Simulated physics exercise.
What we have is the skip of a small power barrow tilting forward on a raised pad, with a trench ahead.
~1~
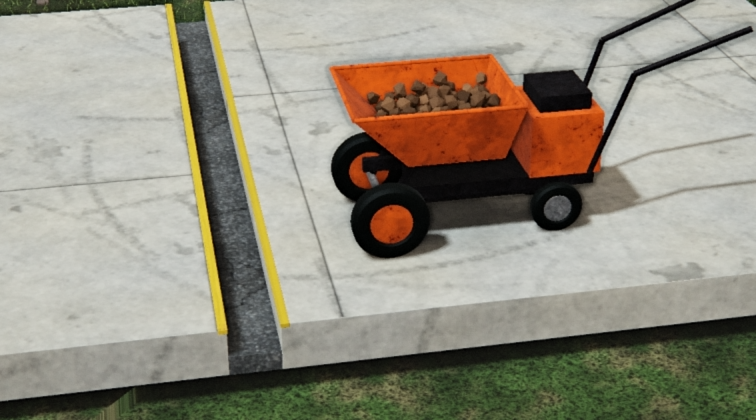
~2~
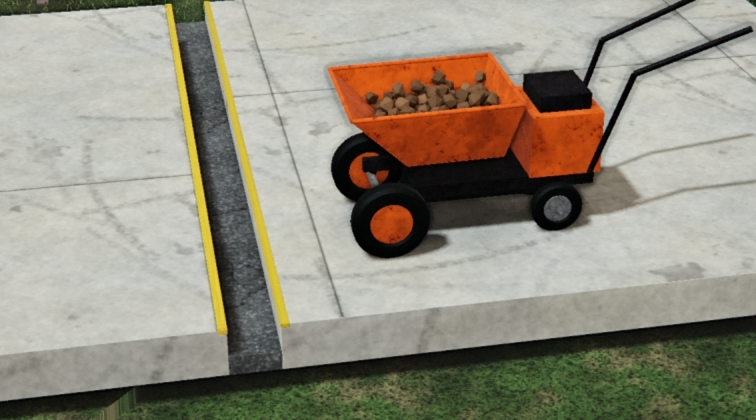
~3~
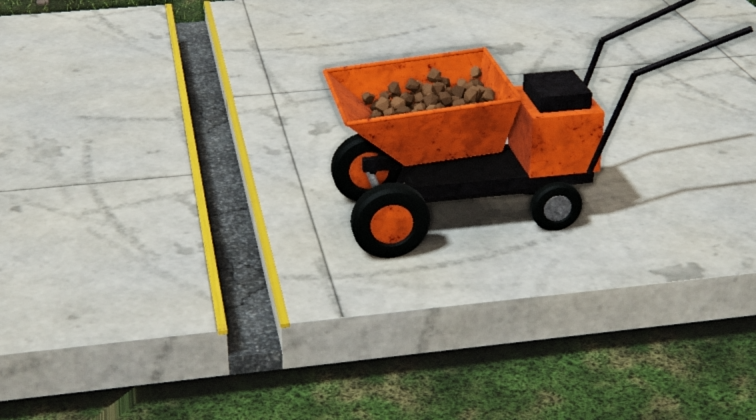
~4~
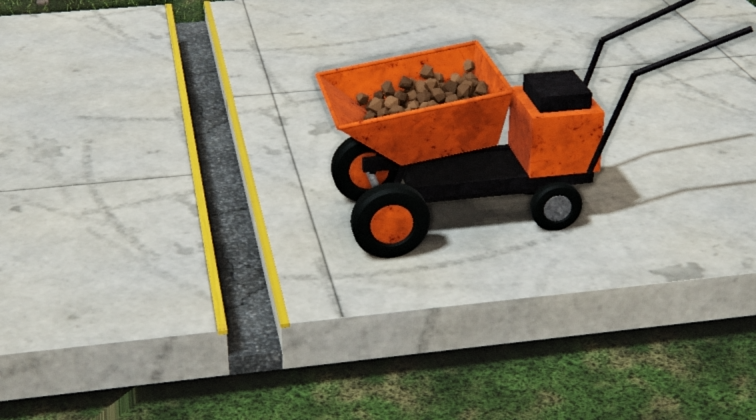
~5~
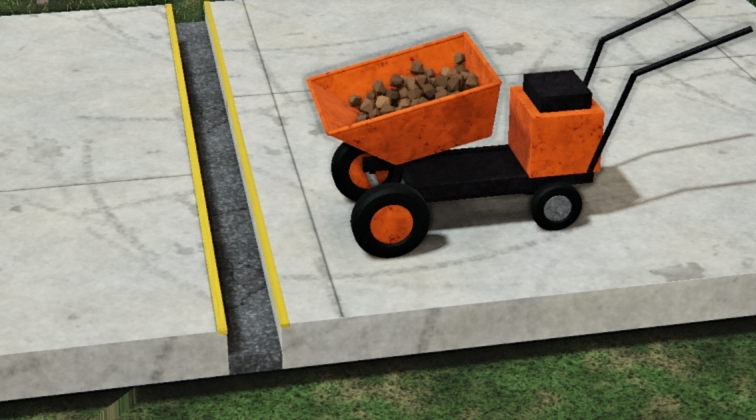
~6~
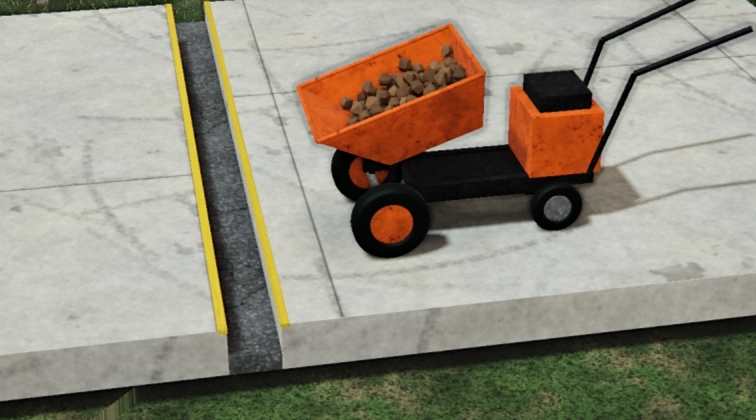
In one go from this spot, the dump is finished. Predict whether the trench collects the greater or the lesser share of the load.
The greater share.
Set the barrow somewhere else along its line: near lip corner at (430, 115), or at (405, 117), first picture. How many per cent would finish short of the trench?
The first spot yields roughly 60 percent, the second roughly 40 percent.
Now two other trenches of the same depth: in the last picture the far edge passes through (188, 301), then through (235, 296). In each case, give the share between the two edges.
Lab note: Case 1 near 100 percent, case 2 near 50 percent.
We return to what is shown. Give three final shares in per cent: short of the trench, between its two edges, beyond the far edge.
I get 5 % short, 70 % between and 25 % beyond.
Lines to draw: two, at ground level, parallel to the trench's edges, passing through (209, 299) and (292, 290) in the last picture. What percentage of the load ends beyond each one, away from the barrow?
Estimate: 20 % and 100 %, respectively.
Soon after the last picture, skip tipped steeply; all in the skip.
A little later, skip tipped right over; most in the skip; about a quarter in or heaped over the trench; a stray few beyond it; a stray few falling.
Later still, skip tipped right over; a stray few in the skip; most in or heaped over the trench; about a quarter beyond it.
At rest, skip tipped right over; a stray few short of the trench; about two thirds in or heaped over the trench; about a quarter beyond it.
